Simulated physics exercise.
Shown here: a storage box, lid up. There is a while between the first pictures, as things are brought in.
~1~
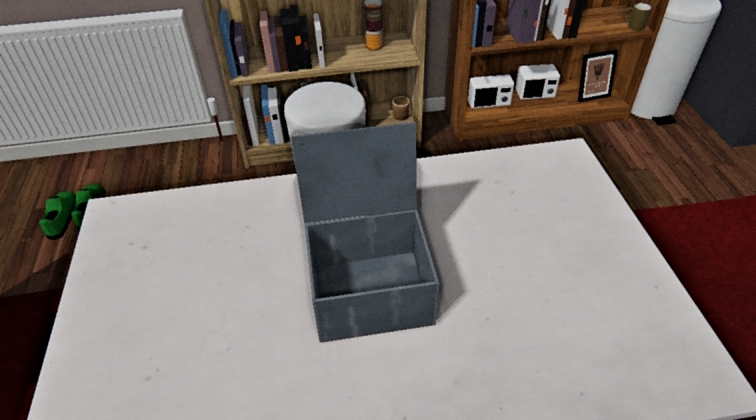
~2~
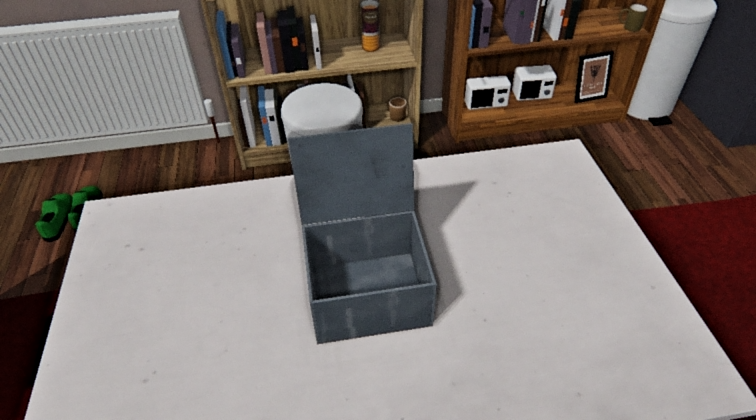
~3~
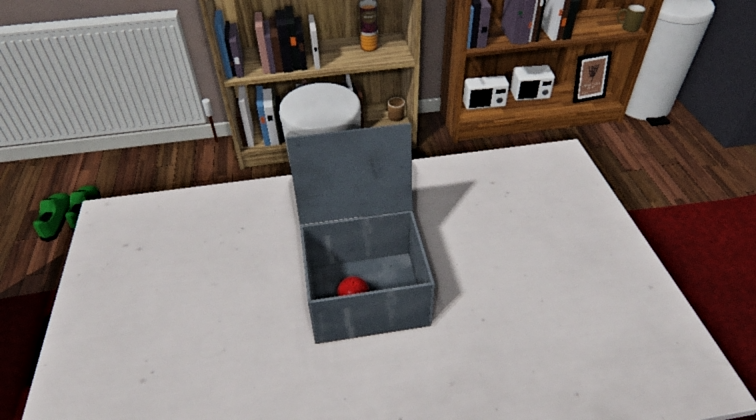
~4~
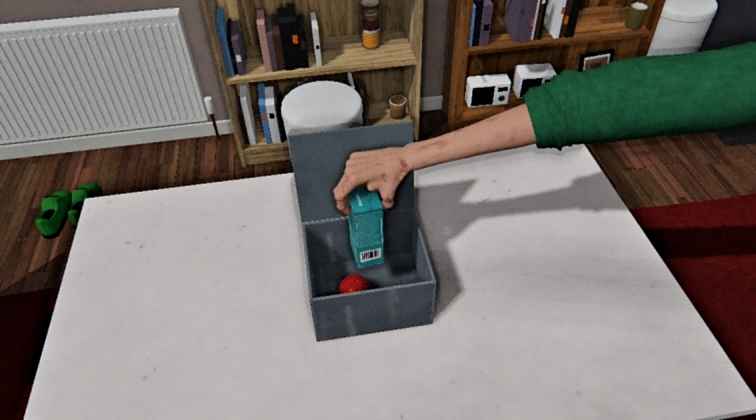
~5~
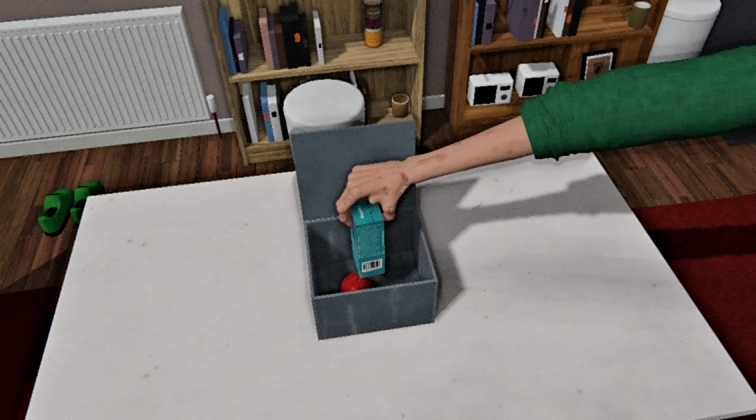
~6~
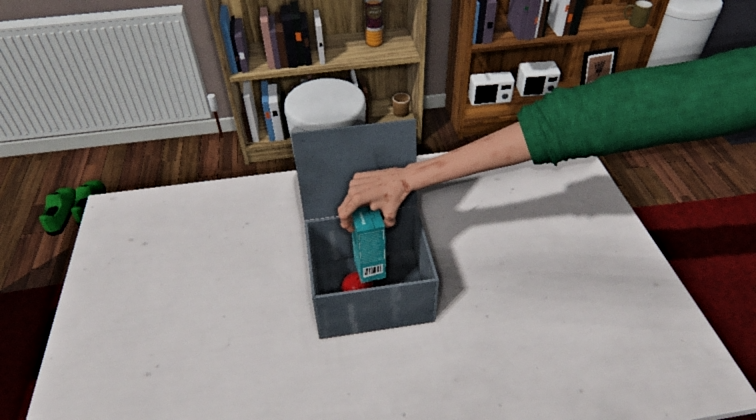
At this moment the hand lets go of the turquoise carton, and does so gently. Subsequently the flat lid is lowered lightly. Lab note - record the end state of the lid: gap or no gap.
Drops home.
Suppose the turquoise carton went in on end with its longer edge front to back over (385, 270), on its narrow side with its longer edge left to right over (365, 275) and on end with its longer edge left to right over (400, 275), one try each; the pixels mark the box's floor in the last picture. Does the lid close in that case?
Open; shut; open.
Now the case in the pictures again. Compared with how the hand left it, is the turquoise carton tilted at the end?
The turquoise carton ends up leaning.
Then, 0.40 s past the last view, turquoise carton on its side near (379, 268); red apple displaced about its own width.
Then, 1.40 s past the last view, lid 74° above the rim; turquoise carton on its side near (378, 263); red apple displaced a little.
Then, 1.90 s past the last view, lid 20° above the rim; turquoise carton on its side near (378, 263); red apple displaced a little.
Finally, lid shut; down or leaning hard in the box, turquoise carton; red apple still in place. Final places as the last picture's camera would see them, turquoise carton near (378, 263).
